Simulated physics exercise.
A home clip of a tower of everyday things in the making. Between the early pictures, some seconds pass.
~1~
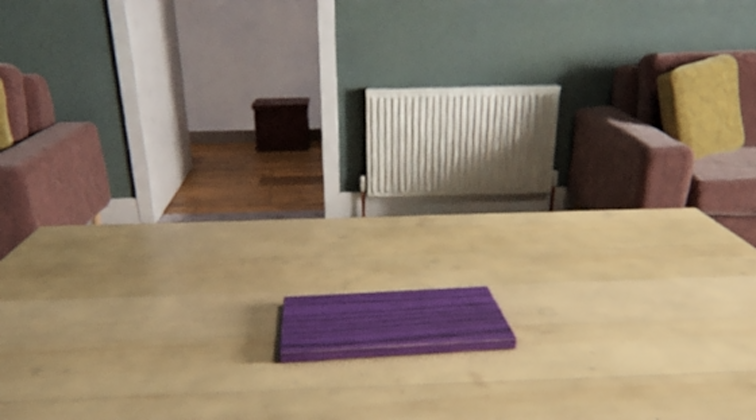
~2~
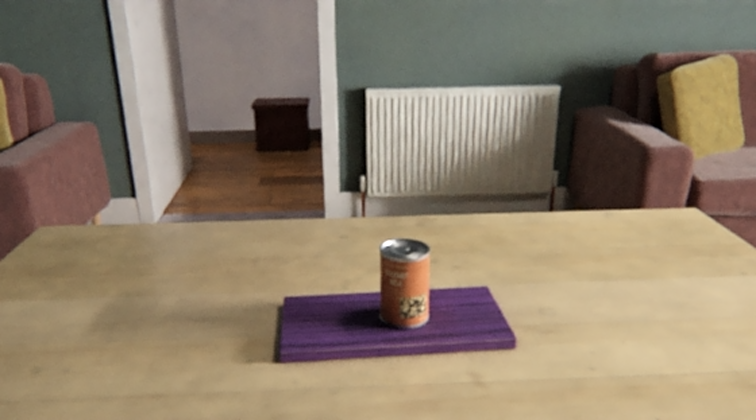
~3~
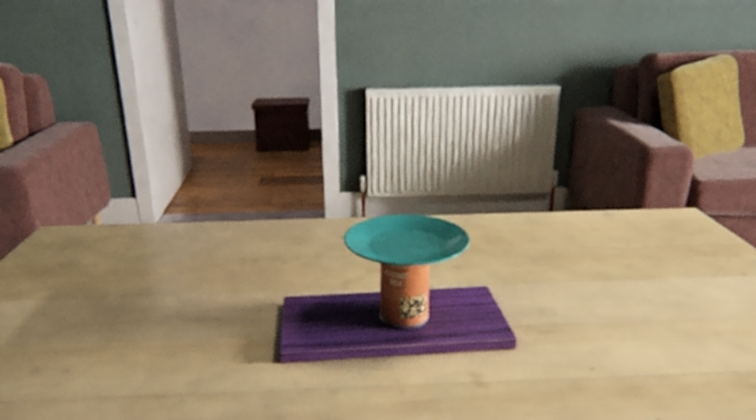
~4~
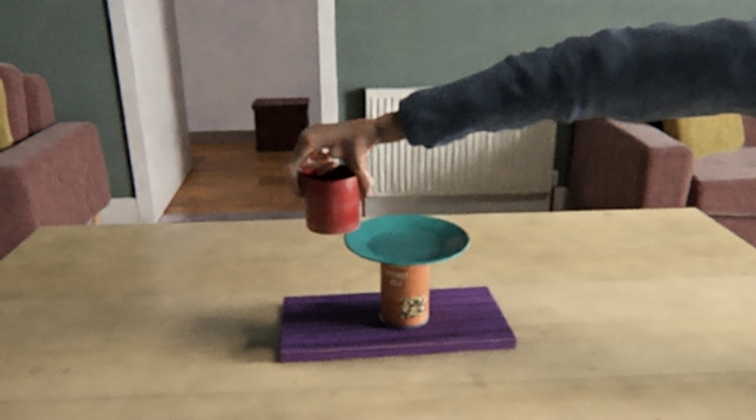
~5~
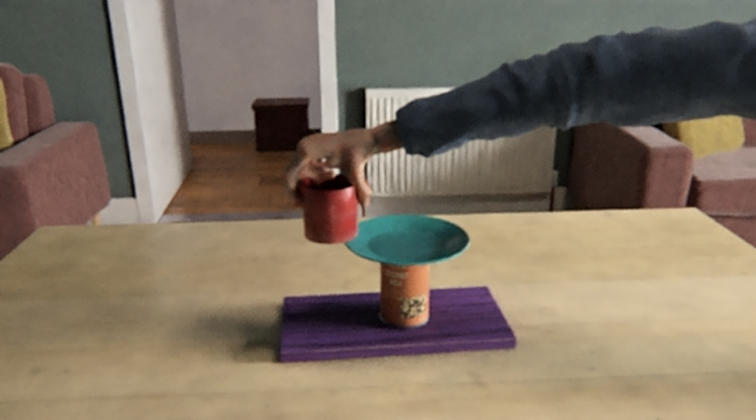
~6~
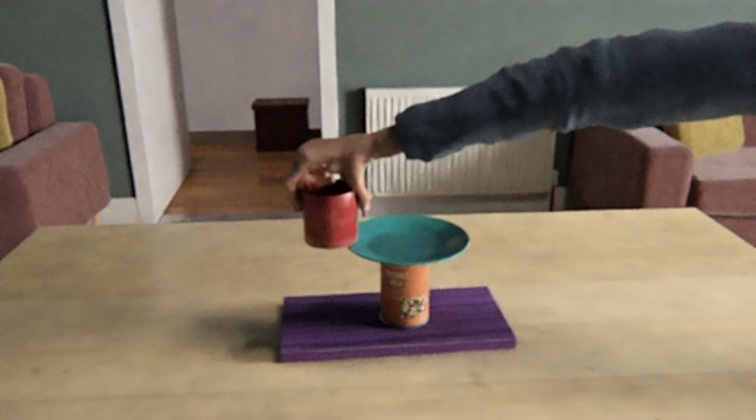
Living room table with orange tin then turquoise plate appearing on purple board, a hand lowering red cup slightly at plate's left edge.
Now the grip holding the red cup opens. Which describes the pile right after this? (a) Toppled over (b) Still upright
Toppled over.
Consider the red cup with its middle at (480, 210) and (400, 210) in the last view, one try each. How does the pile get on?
Well, on the first go it tumbles down, and on the second it stays steady.
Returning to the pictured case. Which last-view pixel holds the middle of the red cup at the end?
Look around (311, 295) in the final frame.
Then, 0.40 s after the last picture, red cup now fallen.
Then, 1.10 s after the last picture, nothing new.
At rest, fallen, red cup; the other 3 in place. Seen from the same camera at the end, red cup near (311, 295). The pile gives way.
